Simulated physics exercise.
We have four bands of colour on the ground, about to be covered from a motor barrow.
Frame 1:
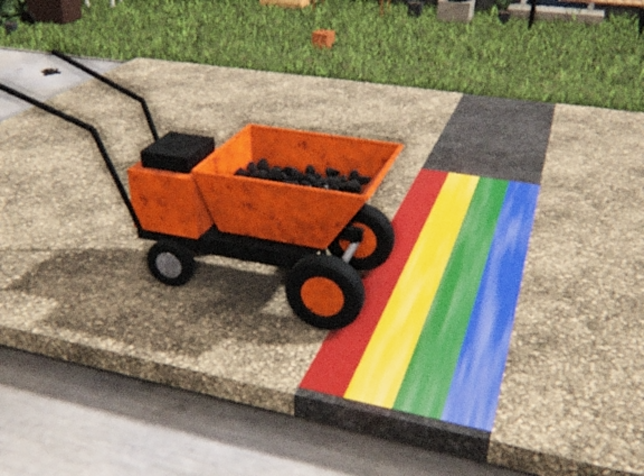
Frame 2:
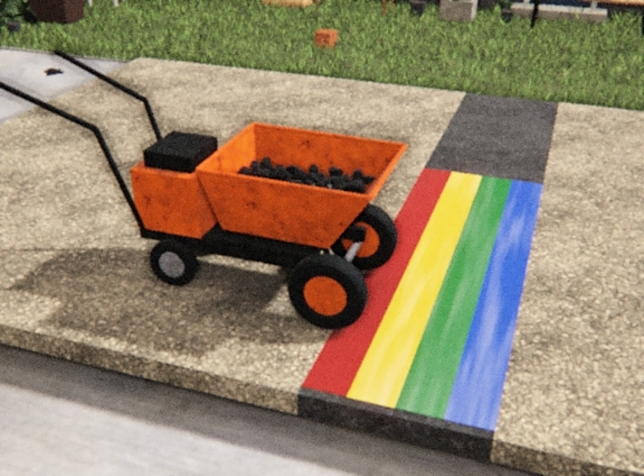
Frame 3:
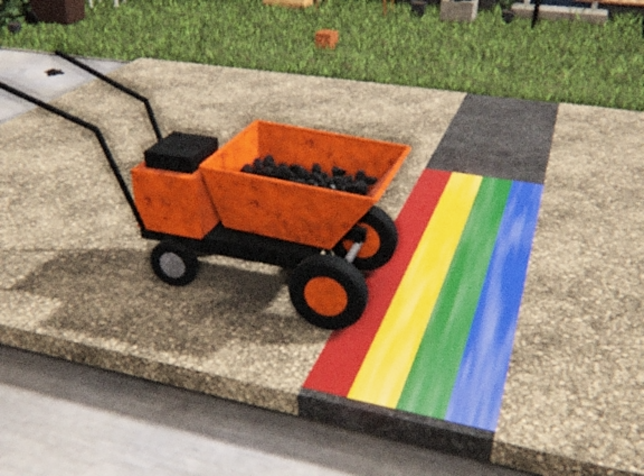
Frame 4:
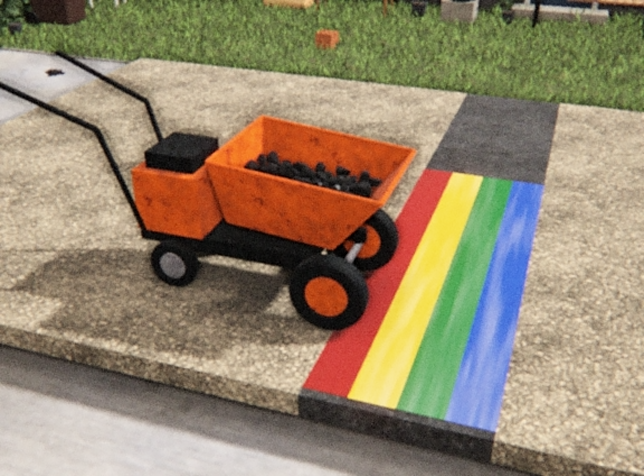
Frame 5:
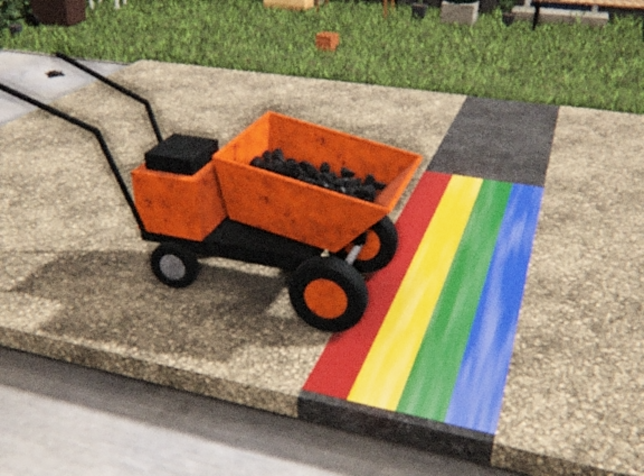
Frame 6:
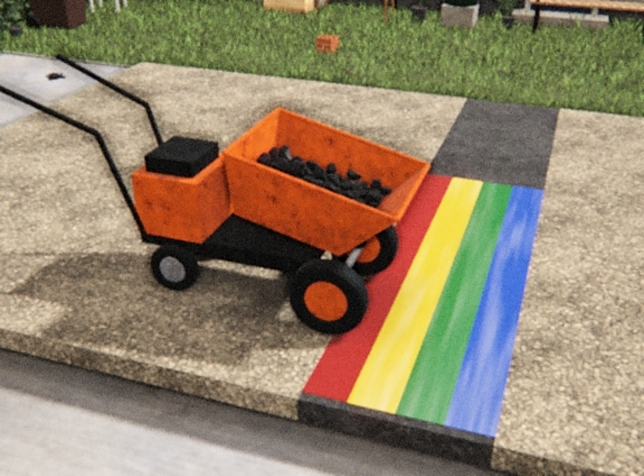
An orange motor barrow loaded with black lumps stood beside red, yellow, green and blue stripes on the pavement, nudged very slightly right, and then its skip gradually tilted a little toward them.
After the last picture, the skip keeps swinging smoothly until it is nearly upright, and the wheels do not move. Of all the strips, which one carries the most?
I would say the blue one.
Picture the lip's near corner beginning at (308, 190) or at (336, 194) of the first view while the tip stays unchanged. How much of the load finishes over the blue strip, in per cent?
Roughly 10 per cent first, then roughly 20 per cent.
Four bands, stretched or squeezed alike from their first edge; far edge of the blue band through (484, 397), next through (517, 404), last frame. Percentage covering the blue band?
The first gives around 40 %, the second around 30 %.
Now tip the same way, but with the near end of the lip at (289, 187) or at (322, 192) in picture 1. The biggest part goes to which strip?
First: The yellow one. Next: That green strip.
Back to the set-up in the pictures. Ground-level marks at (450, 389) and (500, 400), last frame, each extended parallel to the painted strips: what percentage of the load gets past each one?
In order: 60 percent, then 20 percent.
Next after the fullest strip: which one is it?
The next spot goes to the strip in green.
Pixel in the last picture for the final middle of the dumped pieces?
About (489, 320).
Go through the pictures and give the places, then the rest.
Lip of the skip at (366, 199), level; top of the load at (294, 186), lumps of coal; red strip at (339, 356); yellow strip at (383, 366); green strip at (429, 375); blue strip at (476, 386), in the first picture.
Lip of the skip at (370, 199), level; top of the load at (298, 185), in the second picture.
Lip of the skip at (375, 201), tipped barely; top of the load at (296, 194), in the third picture.
Lip of the skip at (381, 205), tipped barely; top of the load at (282, 186), in the fourth picture.
Lip of the skip at (388, 211), tipped a little; top of the load at (287, 185), in the fifth picture.
Lip of the skip at (397, 220), tipped a little; top of the load at (283, 183); red strip at (343, 361); yellow strip at (387, 371); green strip at (432, 381); blue strip at (479, 391), in the sixth picture.
Soon after the last picture, skip tipped steeply; all in the skip.
A little later, skip tipped steeply; nearly all in the skip; a stray few over the green strip; a stray few over the blue strip.
Later still, skip tipped right over; about a third in the skip; a small part over the green strip; about a third over the blue strip; a small part off the paint.
At rest, skip tipped right over; about a quarter in the skip; none over the red strip; none over the yellow strip; about a quarter over the green strip; about a third over the blue strip; a small part off the paint.
